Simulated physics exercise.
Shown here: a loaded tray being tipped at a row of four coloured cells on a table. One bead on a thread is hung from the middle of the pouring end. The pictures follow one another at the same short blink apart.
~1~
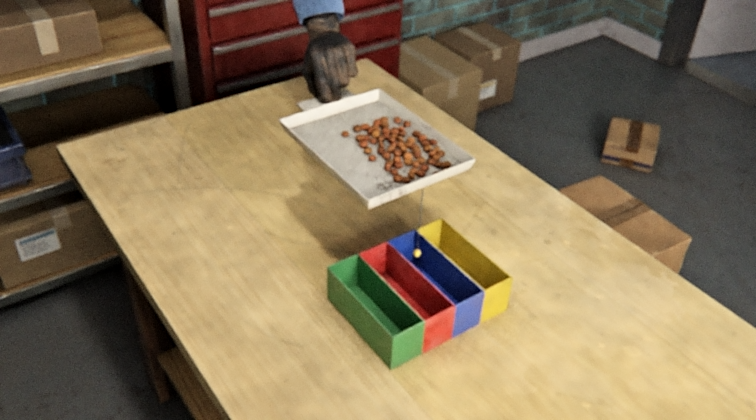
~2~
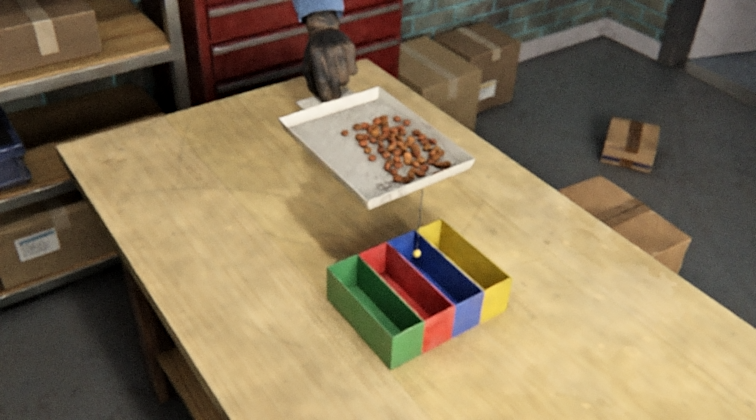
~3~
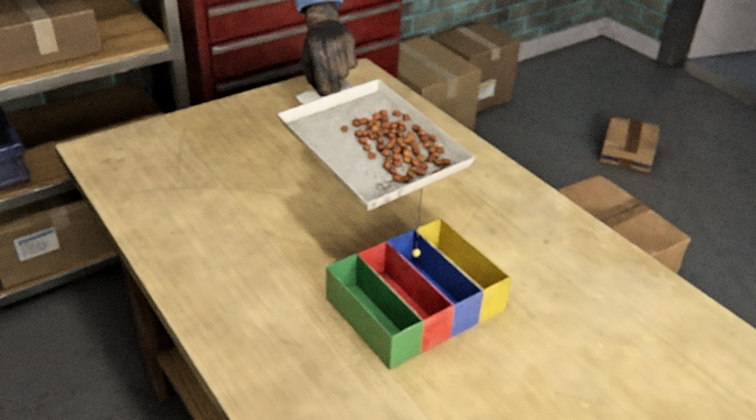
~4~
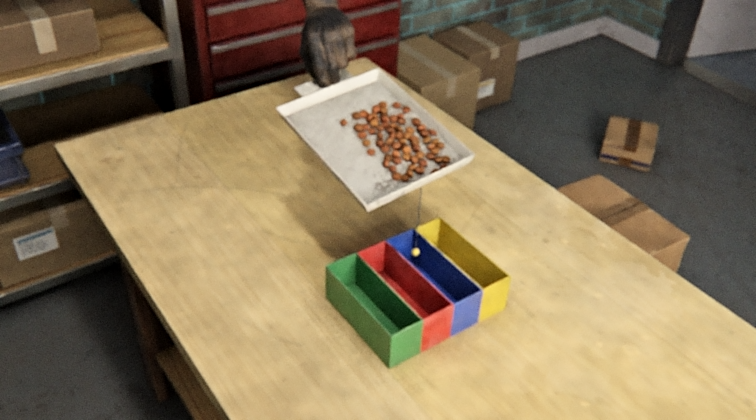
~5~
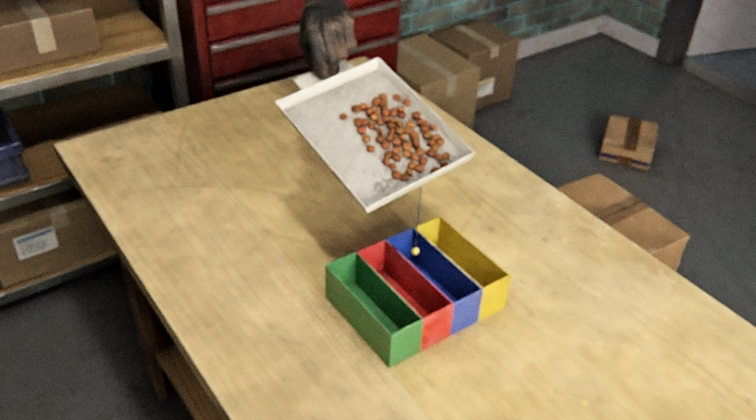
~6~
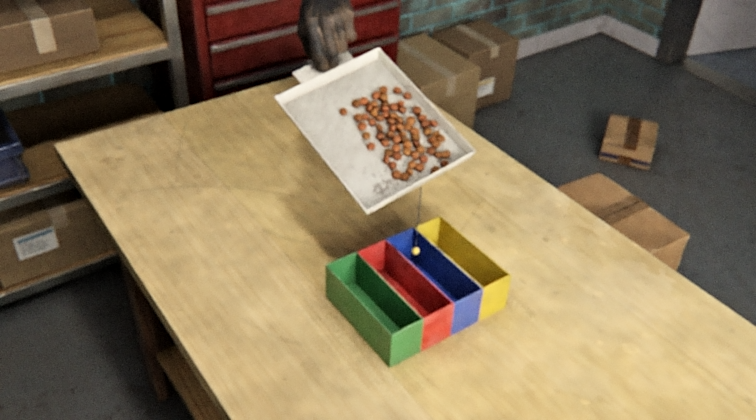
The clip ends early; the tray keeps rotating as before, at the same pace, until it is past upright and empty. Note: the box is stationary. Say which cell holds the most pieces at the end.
At the end the green cell holds the most.
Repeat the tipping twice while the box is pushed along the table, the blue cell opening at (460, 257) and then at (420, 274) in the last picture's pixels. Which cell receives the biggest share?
First: The cell in green. Second: That red cell.
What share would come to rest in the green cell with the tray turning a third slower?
Estimate: Some 90 %.
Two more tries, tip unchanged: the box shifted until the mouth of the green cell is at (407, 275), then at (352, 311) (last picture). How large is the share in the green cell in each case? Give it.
Around 10 and around 10 per cent, in that order.
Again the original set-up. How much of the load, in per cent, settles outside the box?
Share outside: Near 10 %.
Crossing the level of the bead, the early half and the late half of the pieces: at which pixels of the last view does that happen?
Early half (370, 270), late half (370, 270).
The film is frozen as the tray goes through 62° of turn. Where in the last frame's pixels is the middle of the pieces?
Centre estimate: (384, 190).
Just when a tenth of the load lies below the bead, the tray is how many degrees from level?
My estimate is some 80 degrees.
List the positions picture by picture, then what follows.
The first frame shows corners of the pouring end (369, 198) and (471, 158), level; middle of the load (403, 149), bits of dog kibble; bead on its thread (417, 253); green cell (408, 343); red cell (439, 327); blue cell (468, 312); yellow cell (496, 297).
The second frame shows corners of the pouring end (369, 198) and (470, 158), level; middle of the load (403, 149).
The third frame shows corners of the pouring end (368, 200) and (470, 157), tipped barely, lowest at the left corner; middle of the load (403, 146).
The fourth frame shows corners of the pouring end (368, 202) and (470, 154), tipped a little, lowest at the left corner; middle of the load (402, 141).
The fifth frame shows corners of the pouring end (367, 204) and (470, 152), tipped a little, lowest at the left corner; middle of the load (402, 137).
The sixth frame shows corners of the pouring end (367, 207) and (471, 150), tipped clearly, lowest at the left corner; middle of the load (403, 134); green cell (406, 340); red cell (437, 324); blue cell (467, 309); yellow cell (495, 295).
Just after the last frame, tray tipped steeply; almost all on the tray; just a few falling or outside the box.
A moment on, tray tipped past a quarter turn; about a tenth on the tray; roughly half in the green cell; about a tenth in the red cell; roughly a quarter falling or outside the box.
Further on, tray tipped past a quarter turn; the larger part in the green cell; roughly a quarter in the red cell; about a tenth falling or outside the box.
When it is over, tray tipped past a quarter turn; the larger part in the green cell; roughly a quarter in the red cell; not one in the blue cell; not one in the yellow cell; about a tenth outside the box.
